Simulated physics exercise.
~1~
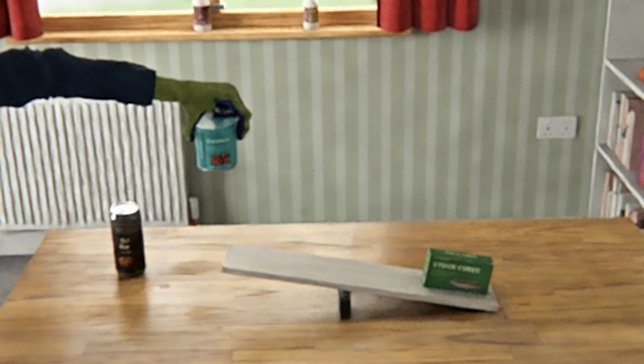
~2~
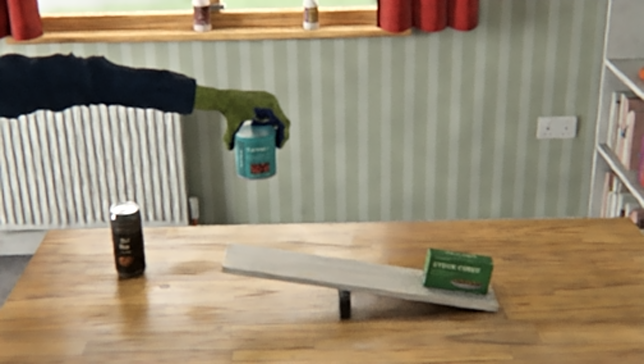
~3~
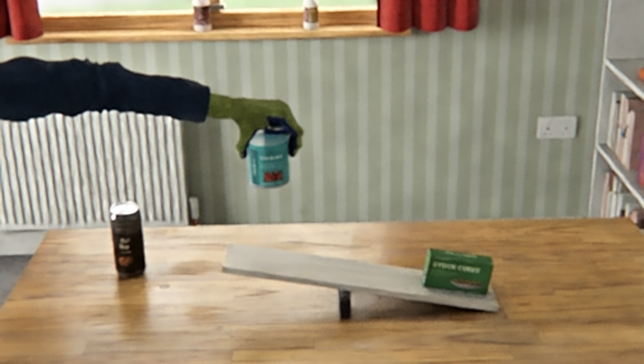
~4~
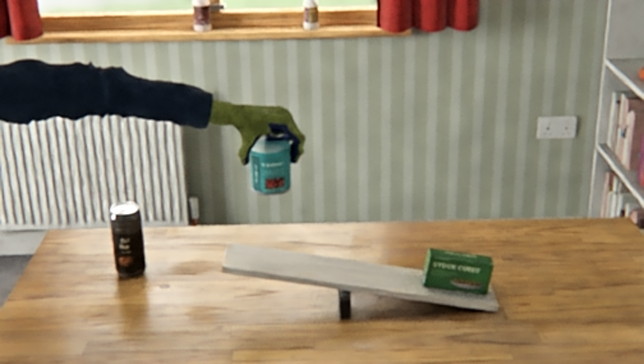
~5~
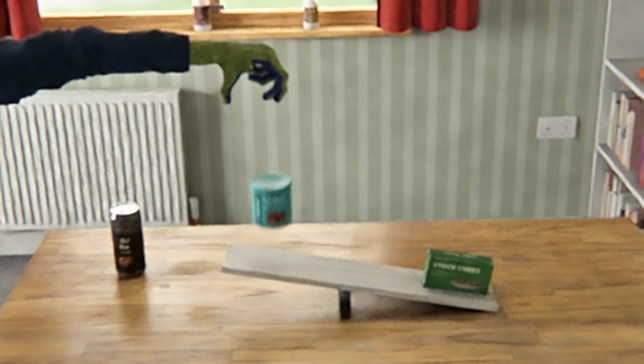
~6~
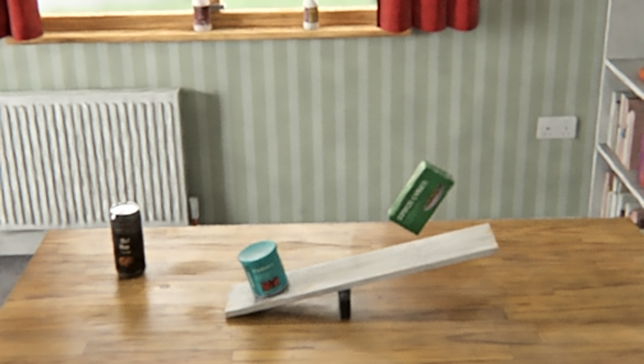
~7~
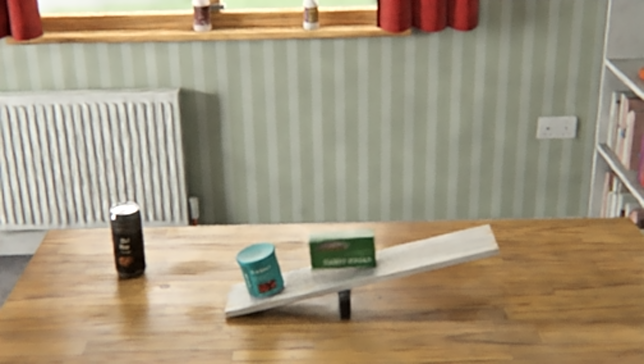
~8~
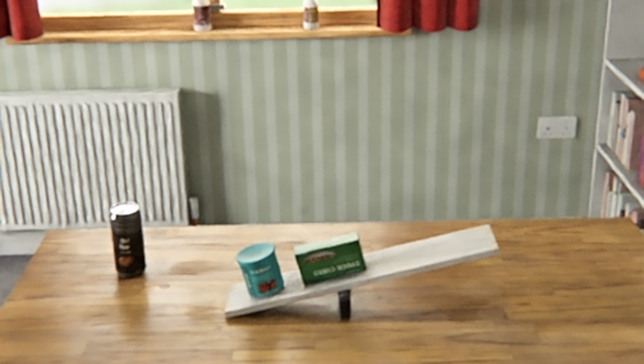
A gloved hand drops a turquoise tin, tipping the plank and tossing the green packet leftward.
